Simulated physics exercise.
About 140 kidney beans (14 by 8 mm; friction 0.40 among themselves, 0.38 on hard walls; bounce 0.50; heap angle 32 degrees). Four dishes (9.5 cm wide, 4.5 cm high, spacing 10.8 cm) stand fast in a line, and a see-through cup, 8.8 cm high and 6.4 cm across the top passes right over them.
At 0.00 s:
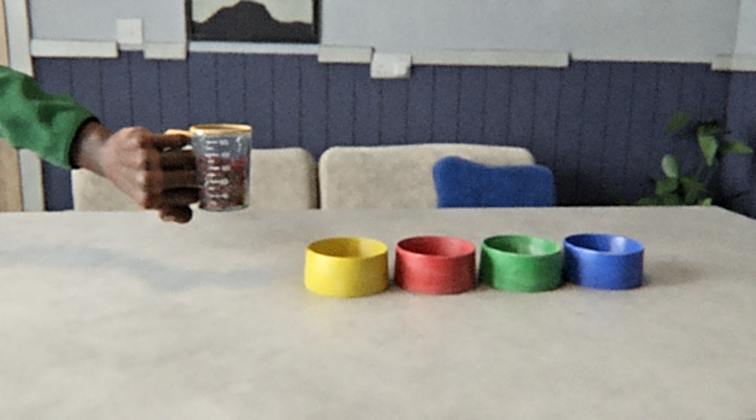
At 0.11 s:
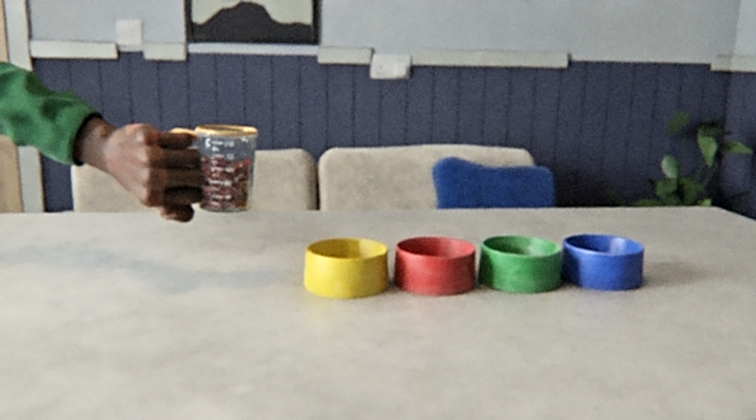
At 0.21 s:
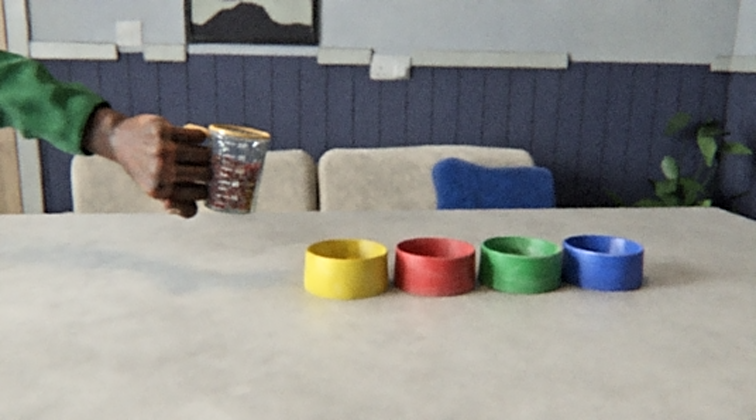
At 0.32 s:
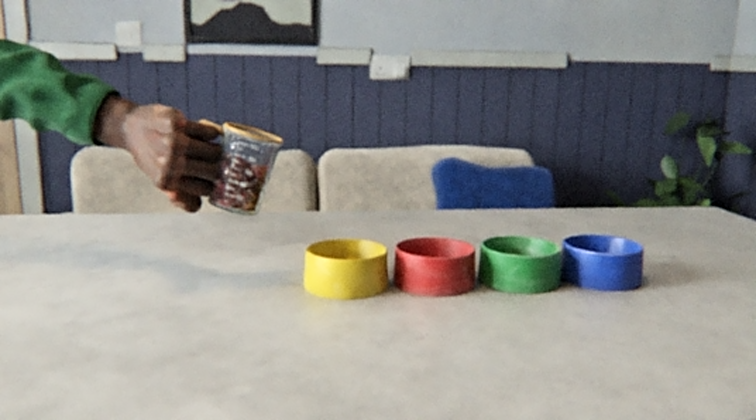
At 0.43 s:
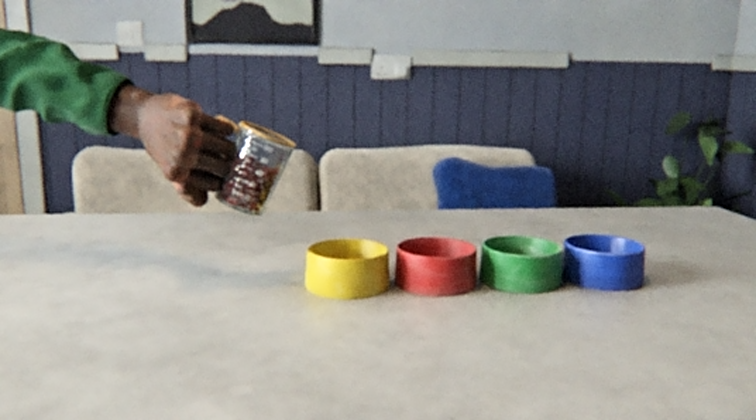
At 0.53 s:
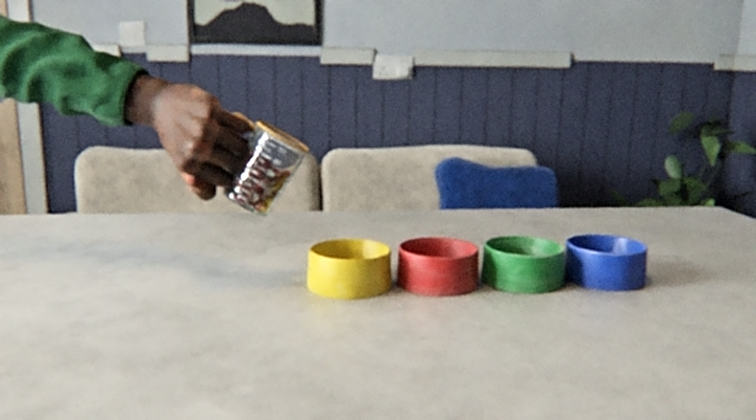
A hand in a green sleeve held a clear cup of dark red beans above a table, then moved it a little to the right while tilting it toward four coloured dishes standing in a row.
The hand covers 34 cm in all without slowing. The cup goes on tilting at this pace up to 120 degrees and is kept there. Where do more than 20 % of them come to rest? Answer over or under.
Red over, blue under, green under, yellow under, counter under.
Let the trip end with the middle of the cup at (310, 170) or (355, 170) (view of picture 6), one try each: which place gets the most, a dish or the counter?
Most goes to: Yellow; red.
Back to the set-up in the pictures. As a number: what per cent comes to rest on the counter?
Some 0 per cent.
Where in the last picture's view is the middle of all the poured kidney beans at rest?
Near (445, 269).
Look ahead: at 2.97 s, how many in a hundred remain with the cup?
About 0 per cent.
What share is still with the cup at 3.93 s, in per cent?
About 0 per cent.
Then, at 1.99 s, tilt 120 degrees; cup holds 55 %, red 40 %.
Then, at 2.97 s, tilt 120 degrees; cup holds 0 %, red 100 %.
After 3.93 s, tilt 120 degrees; cup holds 0 %, red 100 %.
In the end, at 4.2 s, red 100 %, blue 0 %, green 0 %, yellow 0 %, counter 0 %.
